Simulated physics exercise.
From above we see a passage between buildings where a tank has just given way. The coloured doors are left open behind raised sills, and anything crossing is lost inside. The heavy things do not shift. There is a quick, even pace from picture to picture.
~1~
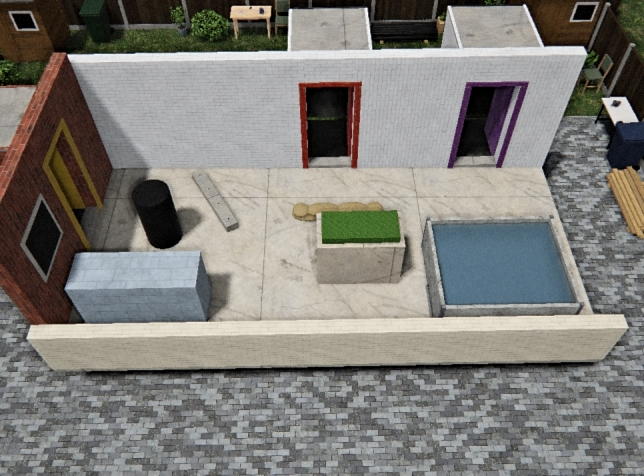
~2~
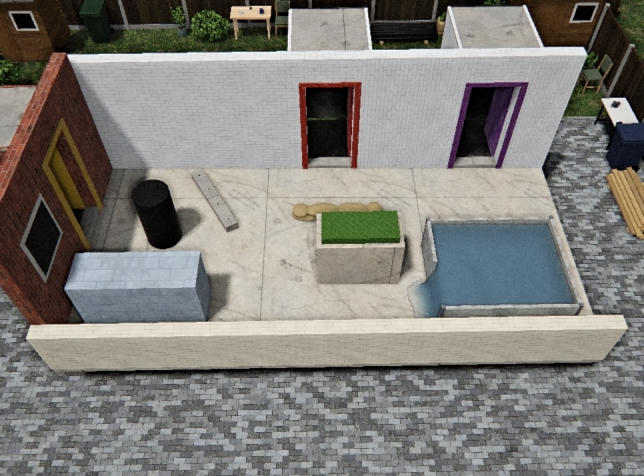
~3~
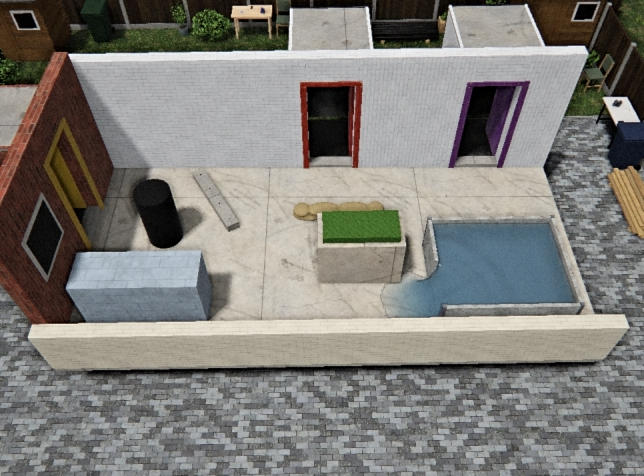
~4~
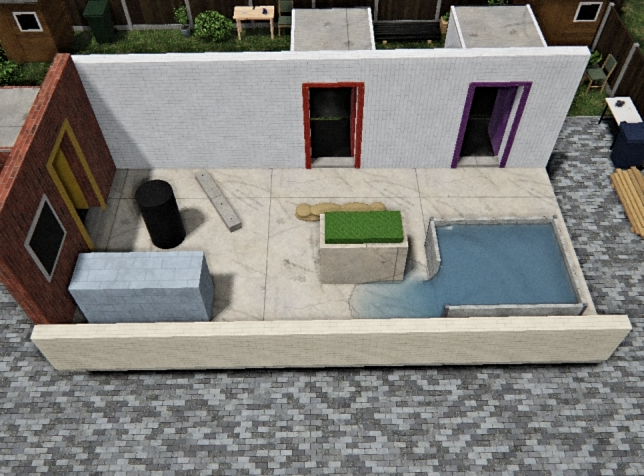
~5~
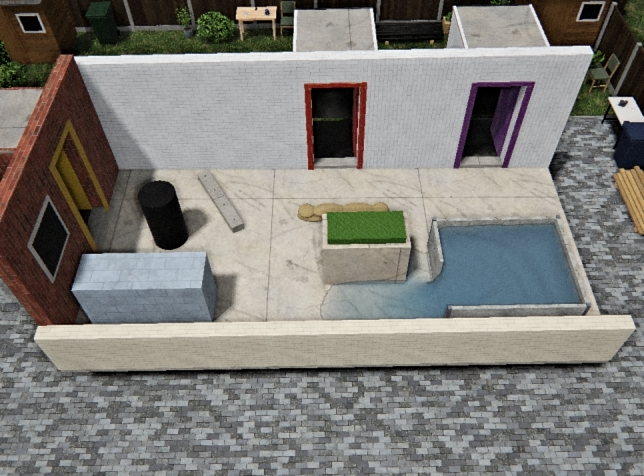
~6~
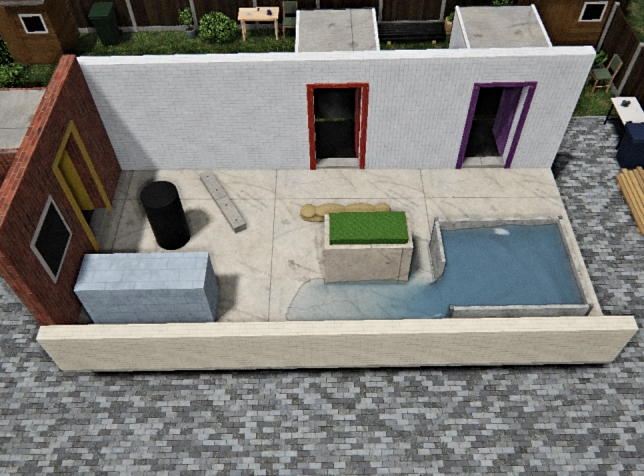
A walled courtyard with red, purple and yellow doorways held a tank of still blue water, until water poured out through its left side and spread leftward across the pale floor, past the grass-topped block.
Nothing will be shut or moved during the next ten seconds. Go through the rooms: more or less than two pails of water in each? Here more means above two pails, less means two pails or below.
Purple door: Less; red door: Less; yellow door: Less.
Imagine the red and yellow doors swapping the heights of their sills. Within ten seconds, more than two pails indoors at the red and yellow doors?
After that, red remains below, yellow rises above.
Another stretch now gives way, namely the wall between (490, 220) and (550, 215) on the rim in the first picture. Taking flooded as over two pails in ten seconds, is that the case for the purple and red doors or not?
I'd say the purple door gets more, but the red door gets less.
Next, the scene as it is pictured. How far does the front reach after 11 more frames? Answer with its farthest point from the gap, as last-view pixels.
I'd put it around (72, 345).
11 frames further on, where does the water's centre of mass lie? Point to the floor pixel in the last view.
At about (410, 297).
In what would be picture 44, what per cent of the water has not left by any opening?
Roughly 98 parts in a hundred.
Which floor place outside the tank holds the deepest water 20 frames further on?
Check close to (83, 345).
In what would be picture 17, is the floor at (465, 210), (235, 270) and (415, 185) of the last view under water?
Same order as asked: Dry as before; drenched; drenched.
A moment on, water covers 25 % of the floor; the purple door not reached, the red door not reached, the yellow door not reached.
Next, water covers 30 % of the floor; the purple door not reached, the red door not reached, the yellow door not reached.
Then, water covers 45 % of the floor; the purple door wet at the sill, nothing in, the red door not reached, the yellow door wet at the sill, nothing in.
Later, water covers 65 % of the floor; the purple door wet at the sill, nothing in, the red door wet at the sill, nothing in, the yellow door wet at the sill, nothing in.
In the end, water covers 90 % of the floor; the purple door wet at the sill, nothing in, the red door under two buckets in, the yellow door wet at the sill, nothing in.
